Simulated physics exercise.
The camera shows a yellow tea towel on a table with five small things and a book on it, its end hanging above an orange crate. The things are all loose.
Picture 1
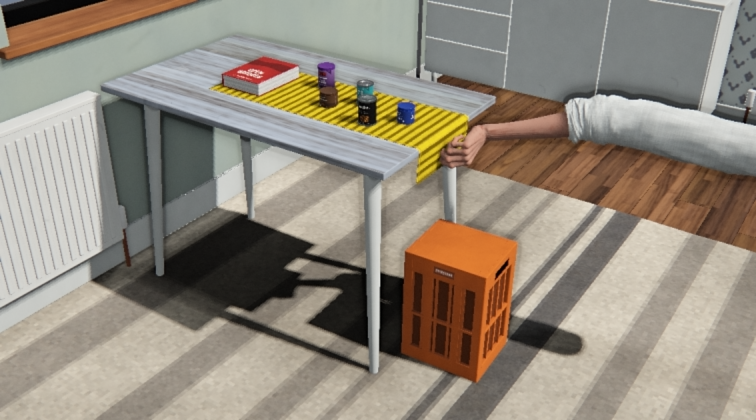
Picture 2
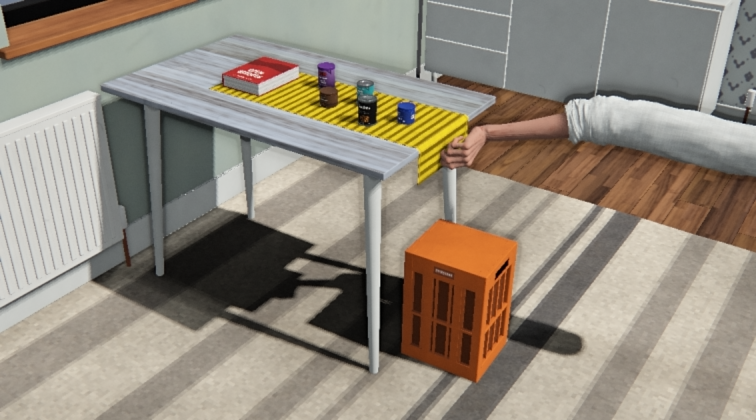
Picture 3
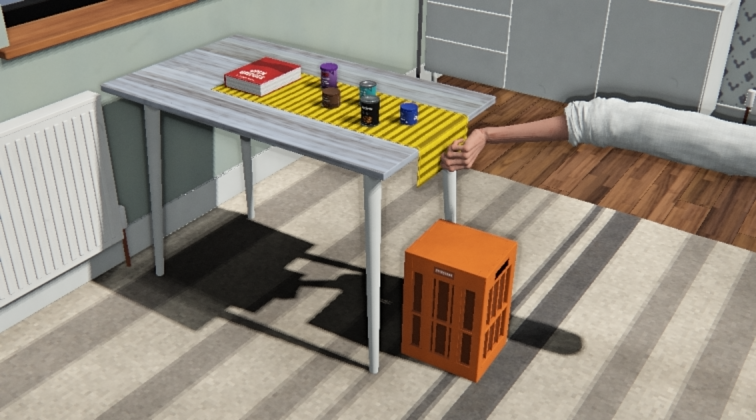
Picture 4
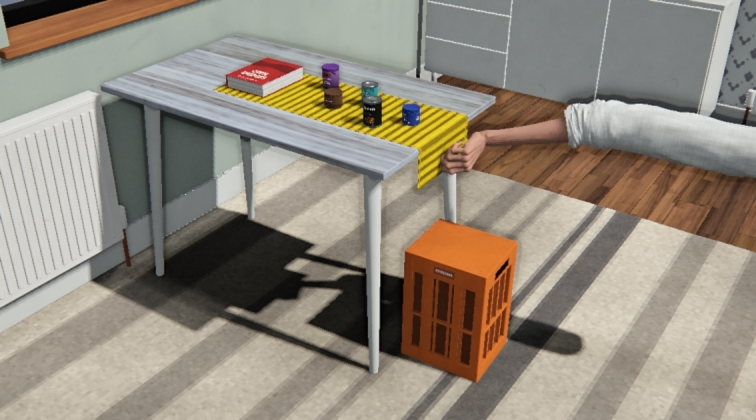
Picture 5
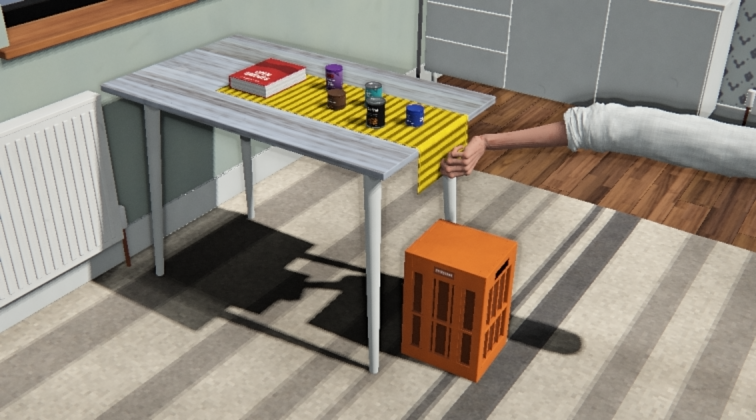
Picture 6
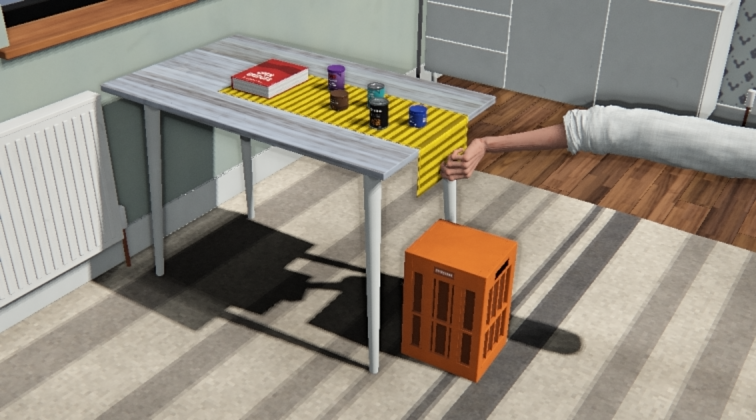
On a table, a hand slowly pulls a yellow cloth rightward, carrying small pots and a book.
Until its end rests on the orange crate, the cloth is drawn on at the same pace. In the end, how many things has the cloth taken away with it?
Well, the number that leaves the top comes to exactly two there.
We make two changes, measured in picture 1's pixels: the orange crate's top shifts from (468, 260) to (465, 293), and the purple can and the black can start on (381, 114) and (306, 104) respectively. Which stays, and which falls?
The purple can tumbles off; the black can stays on.
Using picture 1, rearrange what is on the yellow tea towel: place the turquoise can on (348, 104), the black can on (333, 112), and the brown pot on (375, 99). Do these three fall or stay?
Turquoise can: Still on; black can: Still on; brown pot: Still on.
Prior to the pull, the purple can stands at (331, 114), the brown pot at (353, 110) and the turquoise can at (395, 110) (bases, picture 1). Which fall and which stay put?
The purple can is still on top, the brown pot is still on top and the turquoise can is off the top.
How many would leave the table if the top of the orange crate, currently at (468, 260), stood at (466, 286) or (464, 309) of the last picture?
That would be 3 and 4.
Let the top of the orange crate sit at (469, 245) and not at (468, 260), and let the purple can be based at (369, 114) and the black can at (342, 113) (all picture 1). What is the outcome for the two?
Purple can stays, black can stays.
A little later, hem near (441, 218); blue pot gone.
Next, hem on the crate; blue pot and black can gone.
When it is over, hem on the crate; blue pot and black can gone. The table loses two.
